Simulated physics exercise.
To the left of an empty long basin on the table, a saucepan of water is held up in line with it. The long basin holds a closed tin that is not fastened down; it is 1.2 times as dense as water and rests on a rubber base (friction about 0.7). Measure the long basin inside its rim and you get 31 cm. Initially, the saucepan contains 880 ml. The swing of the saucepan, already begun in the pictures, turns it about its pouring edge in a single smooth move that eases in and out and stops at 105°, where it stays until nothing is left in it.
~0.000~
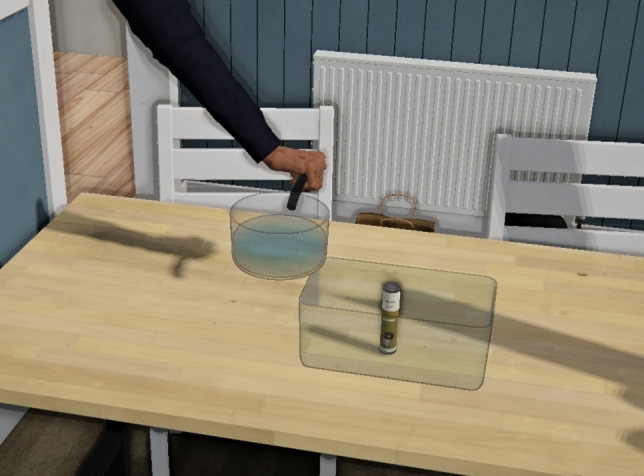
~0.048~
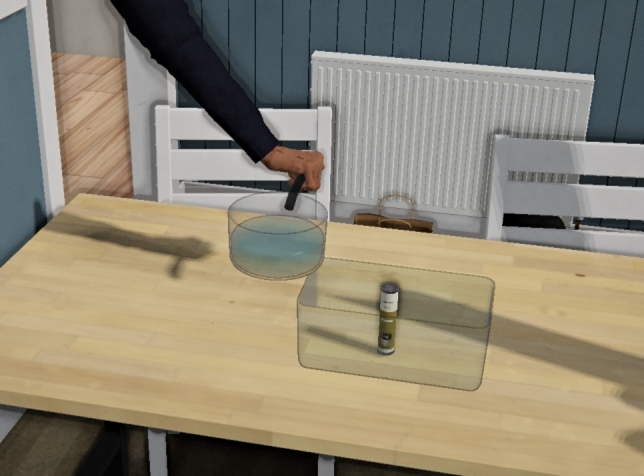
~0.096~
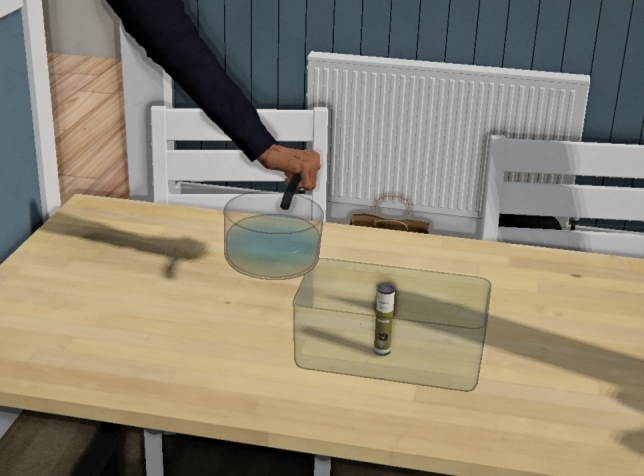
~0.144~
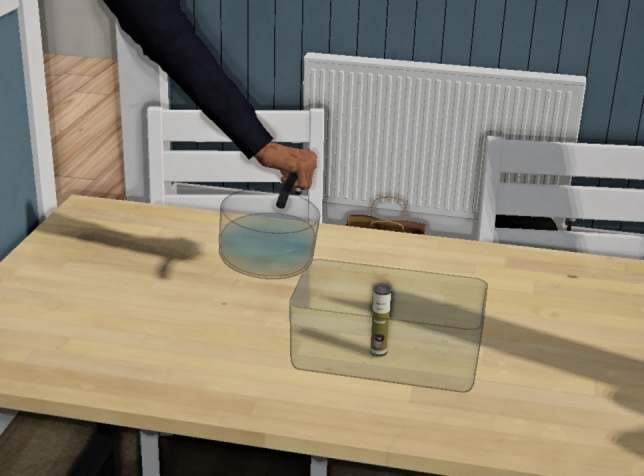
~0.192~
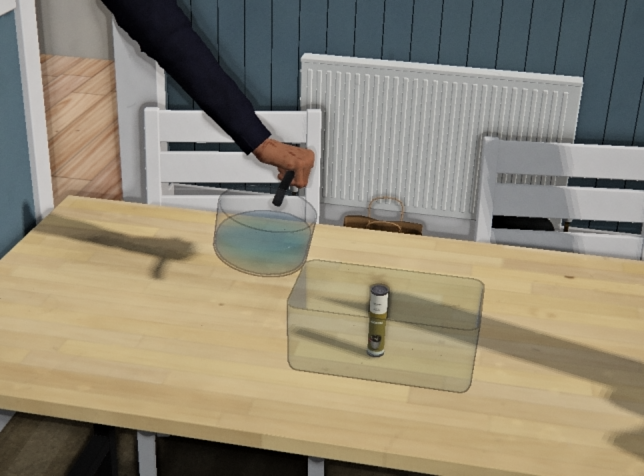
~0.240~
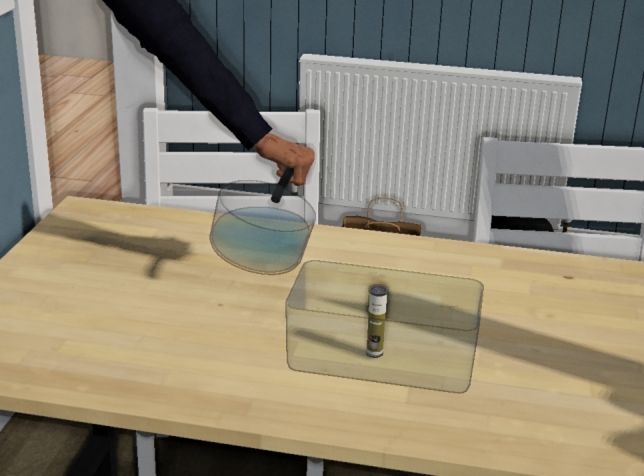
We see a hand holding a clear saucepan of bluish water above a wooden table, left of a see-through basin with a small closed tin inside; the hand then gradually tilts the saucepan slightly toward the basin.
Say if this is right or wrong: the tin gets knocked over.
Right, it gets knocked over.
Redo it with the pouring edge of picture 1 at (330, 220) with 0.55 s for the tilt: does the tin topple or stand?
It tumbles.
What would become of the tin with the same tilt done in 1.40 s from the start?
The tin tips over.
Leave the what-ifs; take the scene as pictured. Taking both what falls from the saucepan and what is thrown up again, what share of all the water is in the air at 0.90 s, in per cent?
It comes to some 24 percent of the total.
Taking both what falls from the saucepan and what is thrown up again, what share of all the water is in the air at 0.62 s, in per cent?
My guess is roughly 24 %.
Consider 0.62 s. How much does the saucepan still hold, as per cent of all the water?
74 %.
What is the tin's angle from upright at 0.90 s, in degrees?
Measured tilt, approx.: 0 degrees.
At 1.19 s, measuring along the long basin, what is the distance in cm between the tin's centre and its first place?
About 8 cm.
After 0.62 s the tilt is 71° and 75 per cent is still to pour; the tin stands where it began.
After 0.90 s the tilt is 102° and 16 per cent is still to pour; the tin stands where it began.
After 1.19 s the tilt is 105° and 1 per cent is still to pour; the tin lies on its side.
After 1.51 s the tilt is 105° and 0 per cent is still to pour; the tin lies on its side.
In the end the tin lies on its side.
